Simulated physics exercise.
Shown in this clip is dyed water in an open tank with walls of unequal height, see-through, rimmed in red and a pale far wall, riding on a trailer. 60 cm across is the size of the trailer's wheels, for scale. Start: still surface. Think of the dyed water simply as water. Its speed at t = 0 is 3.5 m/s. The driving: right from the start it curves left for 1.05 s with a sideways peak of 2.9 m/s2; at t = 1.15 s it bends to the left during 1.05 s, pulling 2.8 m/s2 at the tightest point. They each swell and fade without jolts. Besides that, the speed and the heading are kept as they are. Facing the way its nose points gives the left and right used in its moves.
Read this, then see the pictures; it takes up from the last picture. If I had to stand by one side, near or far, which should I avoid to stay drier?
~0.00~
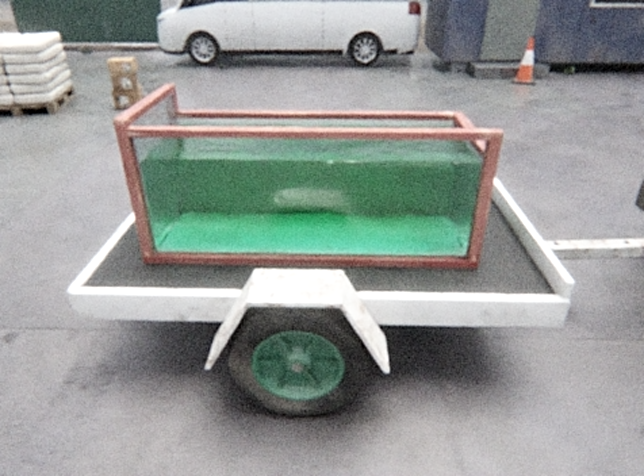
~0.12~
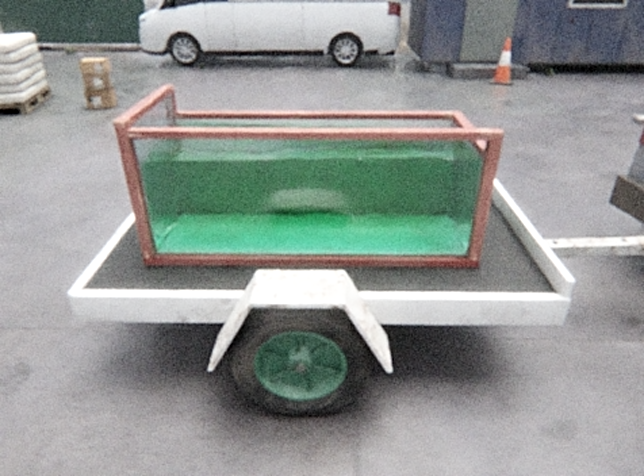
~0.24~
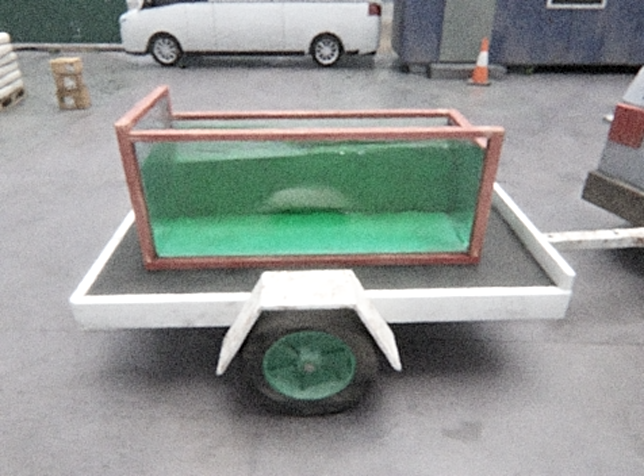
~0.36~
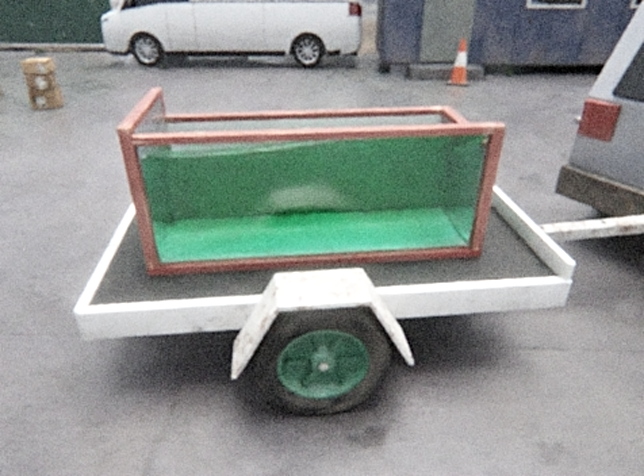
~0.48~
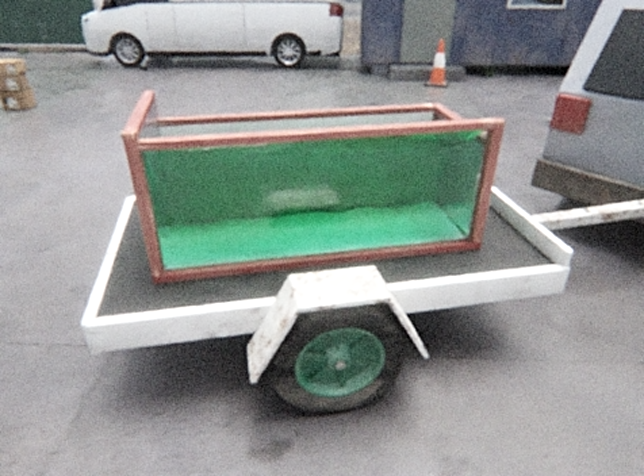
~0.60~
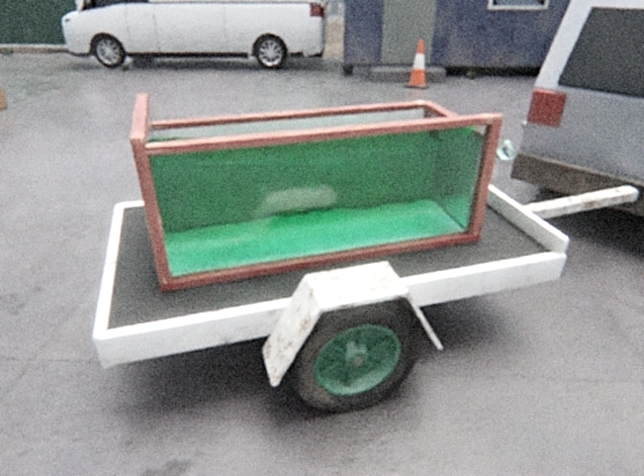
Avoid the near side.
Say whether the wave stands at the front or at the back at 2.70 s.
Towards the fore end.
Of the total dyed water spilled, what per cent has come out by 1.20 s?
Roughly 10 per cent by then.
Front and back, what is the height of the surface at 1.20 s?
Front 46 cm, back 44 cm.
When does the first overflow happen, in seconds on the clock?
That happens at some 1.1 s.
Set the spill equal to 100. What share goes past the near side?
Close to 50% of it goes that way.
After 1.20 s front 46 cm, middle 49 cm, back 43 cm above the floor; no loss so far.
After 1.90 s front 45 cm, middle 41 cm, back 52 cm above the floor; the loss stands at 1 per cent, over the right end and the near side.
After 2.70 s front 48 cm, middle 46 cm, back 43 cm above the floor; the loss stands at 3 per cent, mostly over the near side, some over the right end.
After 5.18 s the loss stands at 4 per cent, over the near side and the right end, a little elsewhere; the far side has passed 1 per cent and the near side 2.
